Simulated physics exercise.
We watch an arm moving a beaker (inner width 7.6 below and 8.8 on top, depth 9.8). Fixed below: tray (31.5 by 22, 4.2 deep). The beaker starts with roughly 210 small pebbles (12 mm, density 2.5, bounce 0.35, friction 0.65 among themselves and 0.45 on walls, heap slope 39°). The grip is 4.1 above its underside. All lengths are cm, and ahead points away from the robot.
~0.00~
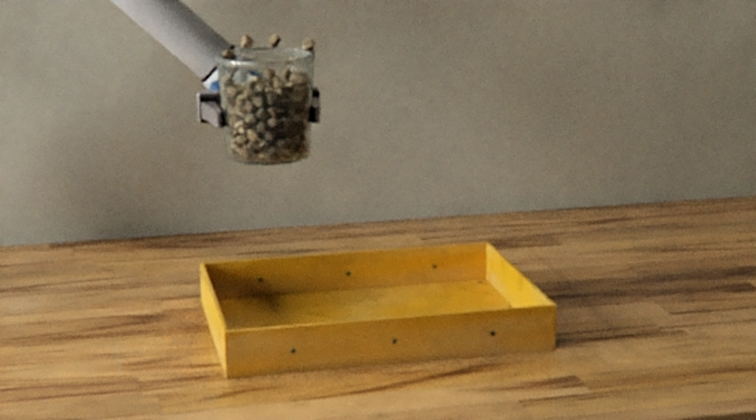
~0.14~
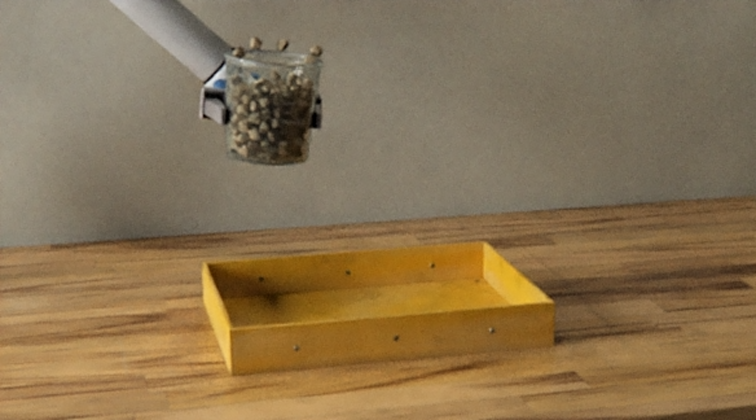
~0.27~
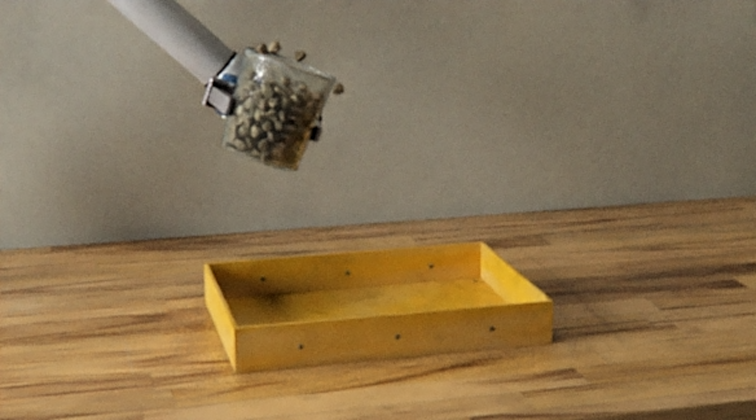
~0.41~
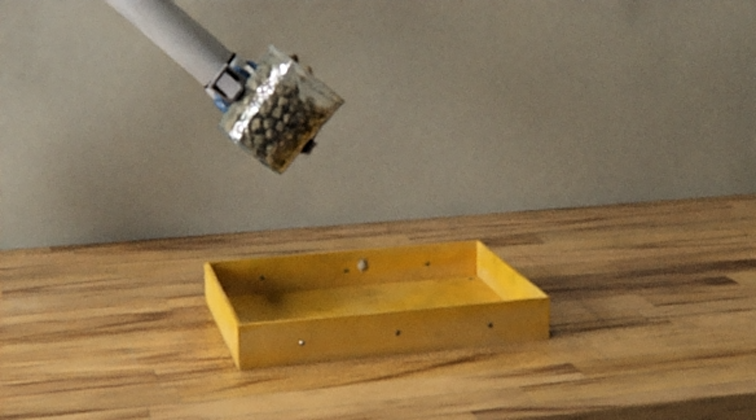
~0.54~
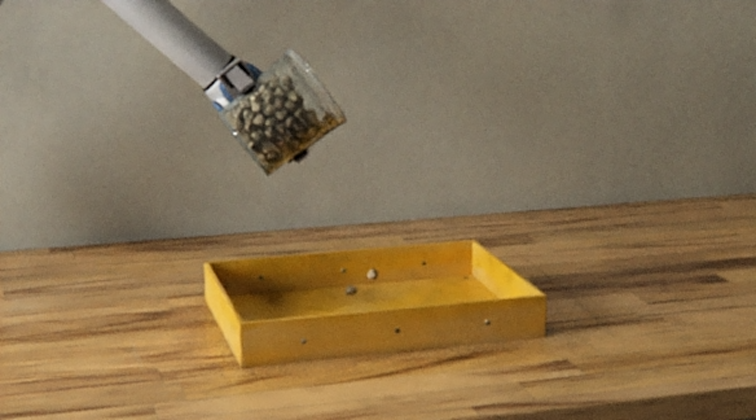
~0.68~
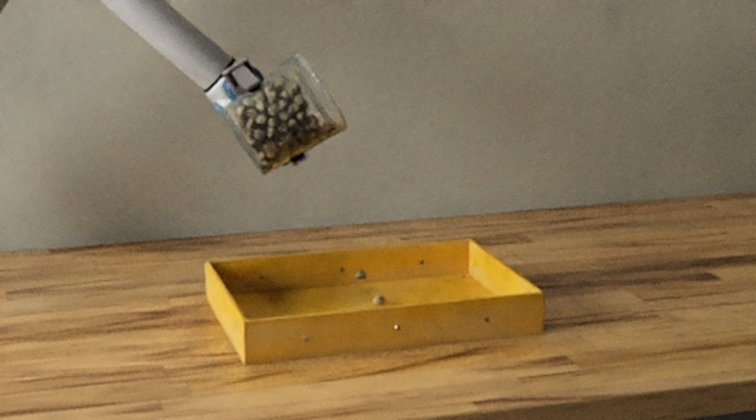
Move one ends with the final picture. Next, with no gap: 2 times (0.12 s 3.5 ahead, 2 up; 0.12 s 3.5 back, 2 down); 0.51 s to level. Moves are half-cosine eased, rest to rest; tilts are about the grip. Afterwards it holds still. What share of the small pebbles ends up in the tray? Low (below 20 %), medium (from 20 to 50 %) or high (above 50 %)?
In the tray the share is medium, from 20 to 50 %.
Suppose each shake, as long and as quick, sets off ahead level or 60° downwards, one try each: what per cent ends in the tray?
About 10 and 0 per cent.
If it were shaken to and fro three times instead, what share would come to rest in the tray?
It would be near 35 per cent.
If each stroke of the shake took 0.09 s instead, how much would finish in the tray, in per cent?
Then about 55 per cent.
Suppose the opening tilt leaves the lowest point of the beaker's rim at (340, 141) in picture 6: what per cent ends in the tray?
About 50 per cent.
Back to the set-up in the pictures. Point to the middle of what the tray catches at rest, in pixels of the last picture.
Near (408, 303).
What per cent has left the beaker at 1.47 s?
Near 30 per cent so far.
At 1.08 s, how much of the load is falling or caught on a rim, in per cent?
Roughly 3 per cent.
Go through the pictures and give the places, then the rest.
The first frame shows beaker middle at (267, 107), level; upper third of the load around (269, 91), from x 230 to 310, top at y 40; 214 in the beaker.
The second frame shows beaker middle at (270, 109), tilted 6° forward; upper third of the load around (273, 92), from x 235 to 315, top at y 45.
The third frame shows beaker middle at (275, 112), tilted 21° forward; upper third of the load around (273, 97), from x 235 to 340, top at y 45; 213 in the beaker, 1 in flight or on a rim.
The fourth frame shows beaker middle at (278, 113), tilted 39° forward; upper third of the load around (273, 99), from x 230 to 360, top at y 60; 212 in the beaker, 1 in the tray, 1 in flight or on a rim.
The fifth frame shows beaker middle at (279, 116), tilted 54° forward; upper third of the load around (276, 103), from x 230 to 370, top at y 80; 212 in the beaker, 2 in the tray.
The sixth frame shows beaker middle at (281, 118), tilted 60° forward; upper third of the load around (275, 104), from x 235 to 380, top at y 85; 212 in the beaker, 2 in the tray.
By 1.08 s, tilted 60° forward, highest piece 27 above the table; 182 in the beaker, 25 in the tray, 7 in flight or on a rim.
By 1.47 s, tilted 20° forward, highest piece 27 above the table; 153 in the beaker, 61 in the tray.
By 1.87 s, level, highest piece 27 above the table; 153 in the beaker, 61 in the tray.
By 2.92 s, level, highest piece 27 above the table; 153 in the beaker, 61 in the tray.
Final count, 153 in the beaker, 61 in the tray. That is 29 % in the tray.
